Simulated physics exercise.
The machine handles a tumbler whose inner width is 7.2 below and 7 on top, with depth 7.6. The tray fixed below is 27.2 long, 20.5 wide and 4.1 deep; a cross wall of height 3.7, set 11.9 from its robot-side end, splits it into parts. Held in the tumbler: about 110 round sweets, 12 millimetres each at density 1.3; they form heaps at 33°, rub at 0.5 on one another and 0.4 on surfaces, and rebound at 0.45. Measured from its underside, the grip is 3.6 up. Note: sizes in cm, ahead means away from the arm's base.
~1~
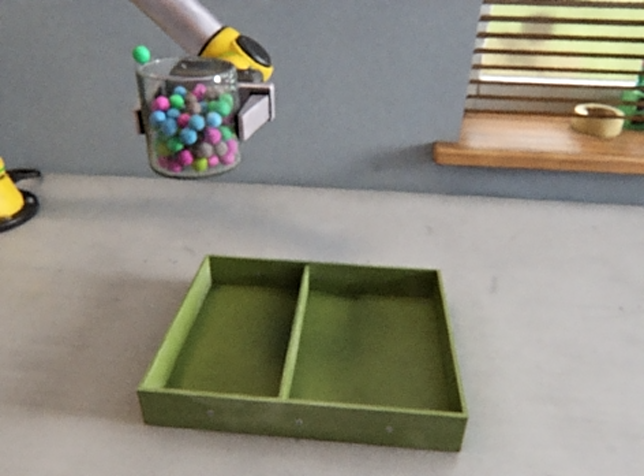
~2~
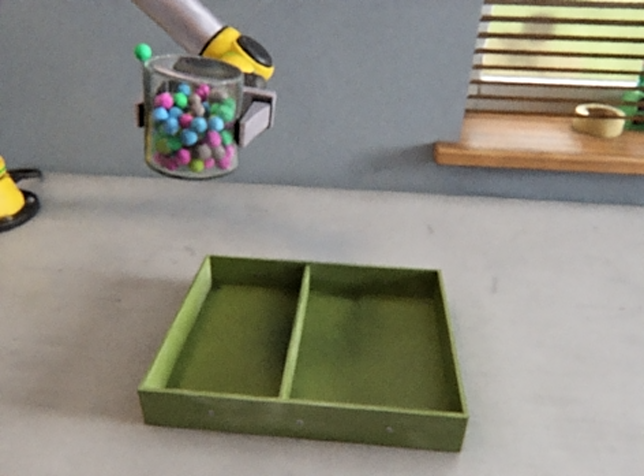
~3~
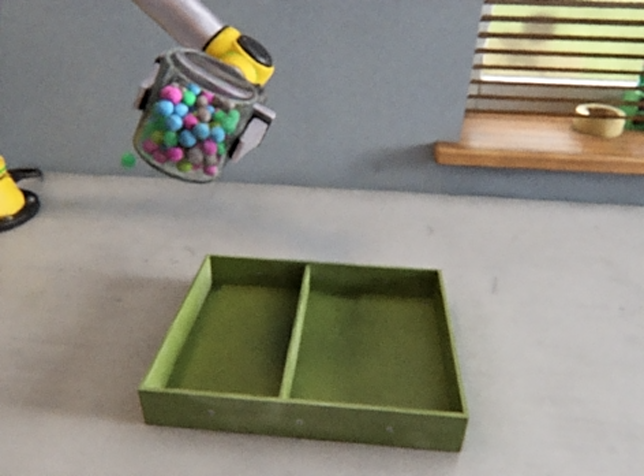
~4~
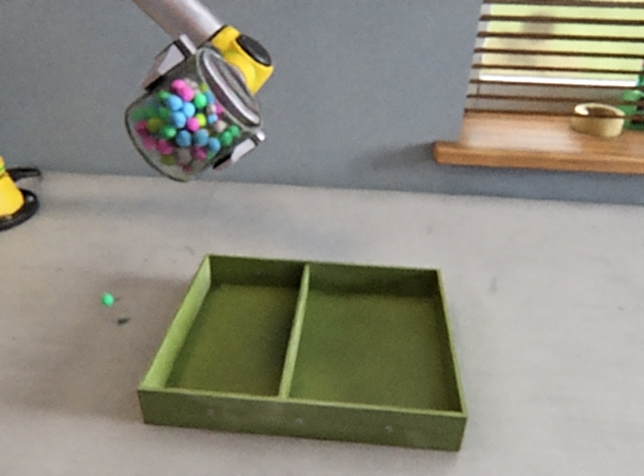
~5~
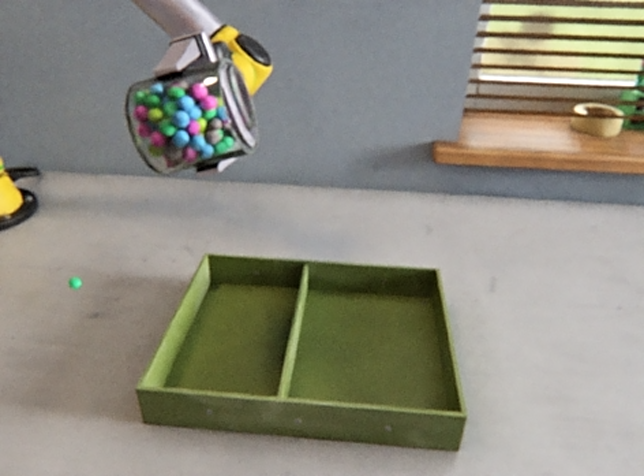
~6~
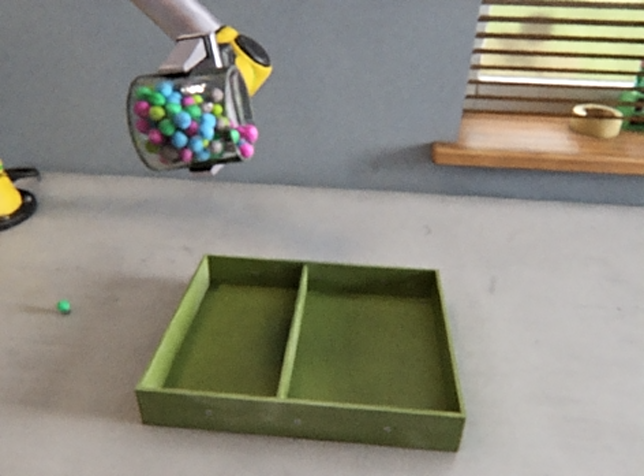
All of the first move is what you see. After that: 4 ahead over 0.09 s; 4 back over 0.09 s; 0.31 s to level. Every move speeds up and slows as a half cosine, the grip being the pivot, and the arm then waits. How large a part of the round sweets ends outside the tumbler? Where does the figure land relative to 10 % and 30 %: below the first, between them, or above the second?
It lands above 30 %.
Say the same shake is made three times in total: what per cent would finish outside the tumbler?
That share would be near 90 percent.
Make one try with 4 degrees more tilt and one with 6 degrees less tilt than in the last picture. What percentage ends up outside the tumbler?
I'd say close to 75 and 50 per cent, in that order.
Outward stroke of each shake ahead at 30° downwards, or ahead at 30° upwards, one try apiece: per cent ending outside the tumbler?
About 35 and 95 per cent.
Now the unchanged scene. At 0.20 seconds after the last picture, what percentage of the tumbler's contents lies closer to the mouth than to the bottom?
Roughly 85 %.
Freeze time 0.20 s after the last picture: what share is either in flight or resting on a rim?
Some 37 percent.
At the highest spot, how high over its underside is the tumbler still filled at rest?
Around 4.5 cm above the underside.
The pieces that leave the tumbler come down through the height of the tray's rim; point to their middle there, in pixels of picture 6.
Check roughly (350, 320) in the last picture.
Then, 0.20 s on, tilted 80° forward, highest piece 27 above the table; 68 in the tumbler, 1 on the table or floor, 40 in flight or on a rim.
Then, 0.39 s on, tilted 18° forward, highest piece 27 above the table; 57 in the far-side part, 42 in the tumbler, 8 in the robot-side part, 1 on the table or floor, 1 in flight or on a rim.
Then, 0.69 s on, level, highest piece 26 above the table; 55 in the far-side part, 42 in the tumbler, 8 in the robot-side part, 4 on the table or floor.
Then, 1.74 s on, level, highest piece 26 above the table; 55 in the far-side part, 42 in the tumbler, 8 in the robot-side part, 4 on the table or floor.
In the end, 55 in the far-side part, 42 in the tumbler, 8 in the robot-side part, 4 on the table or floor. That is 61 % outside the tumbler.
